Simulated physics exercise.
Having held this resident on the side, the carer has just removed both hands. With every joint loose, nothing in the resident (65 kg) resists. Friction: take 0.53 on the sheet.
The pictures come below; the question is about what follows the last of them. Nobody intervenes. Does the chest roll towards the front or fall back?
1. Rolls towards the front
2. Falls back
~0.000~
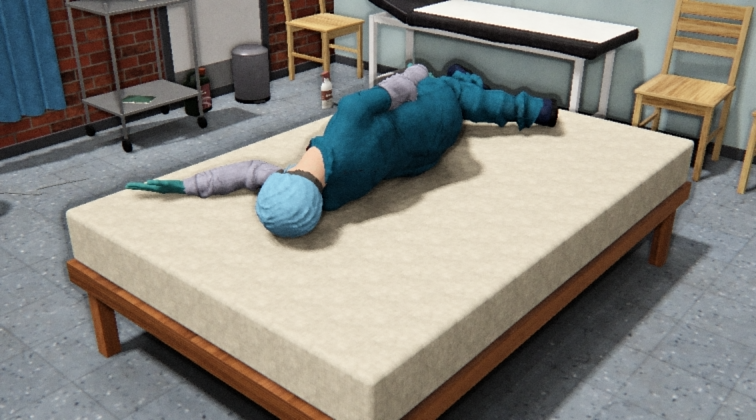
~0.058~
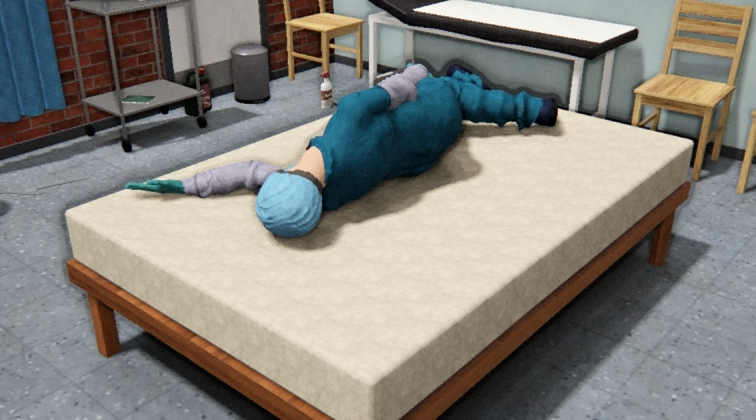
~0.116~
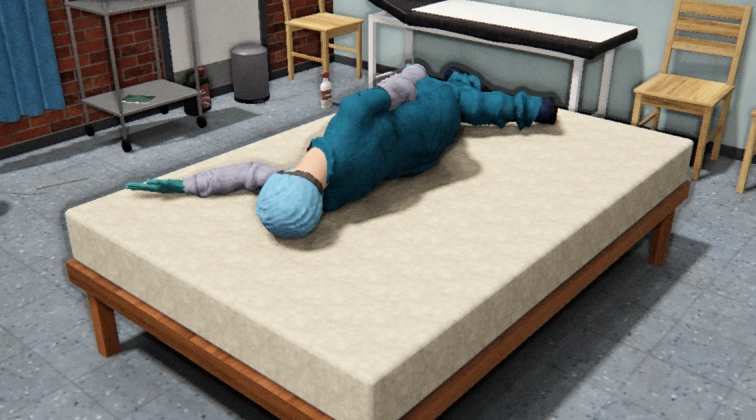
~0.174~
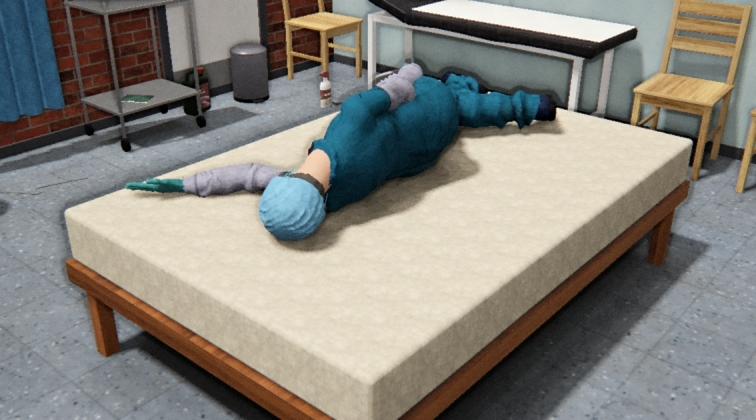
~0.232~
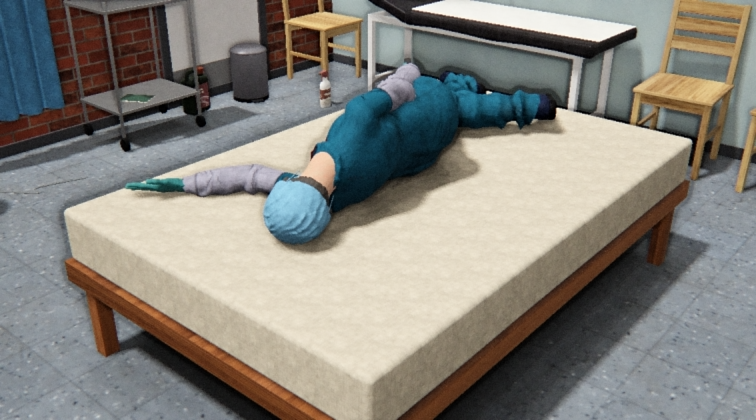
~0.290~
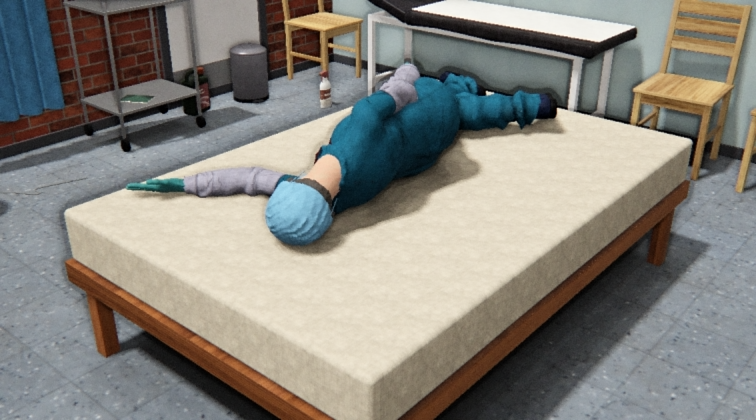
2, falls back.
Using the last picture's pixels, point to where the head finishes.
End point: Roughly (357, 225) in the last view.
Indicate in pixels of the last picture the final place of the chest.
It finishes near pixel (405, 199) of the last view.
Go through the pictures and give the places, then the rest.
The first frame shows chest (345, 154); shoulders at 75°.
The second frame shows chest (344, 154); shoulders at 75°.
The third frame shows chest (345, 155); shoulders at 75°.
The fourth frame shows chest (346, 156); shoulders at 70°.
The fifth frame shows chest (348, 158); shoulders at 70°.
The sixth frame shows chest (352, 161); shoulders at 65°.
After 0.54 s the chest is turned 45° from lying flat on the back, near (372, 180) in the last picture's view.
After 0.94 s the chest is turned 0° from lying flat on the back, near (403, 199) in the last picture's view.
After 1.54 s the chest is turned 0° from lying flat on the back, near (405, 199) in the last picture's view.
At rest, 3.2 s, chest sinks back.
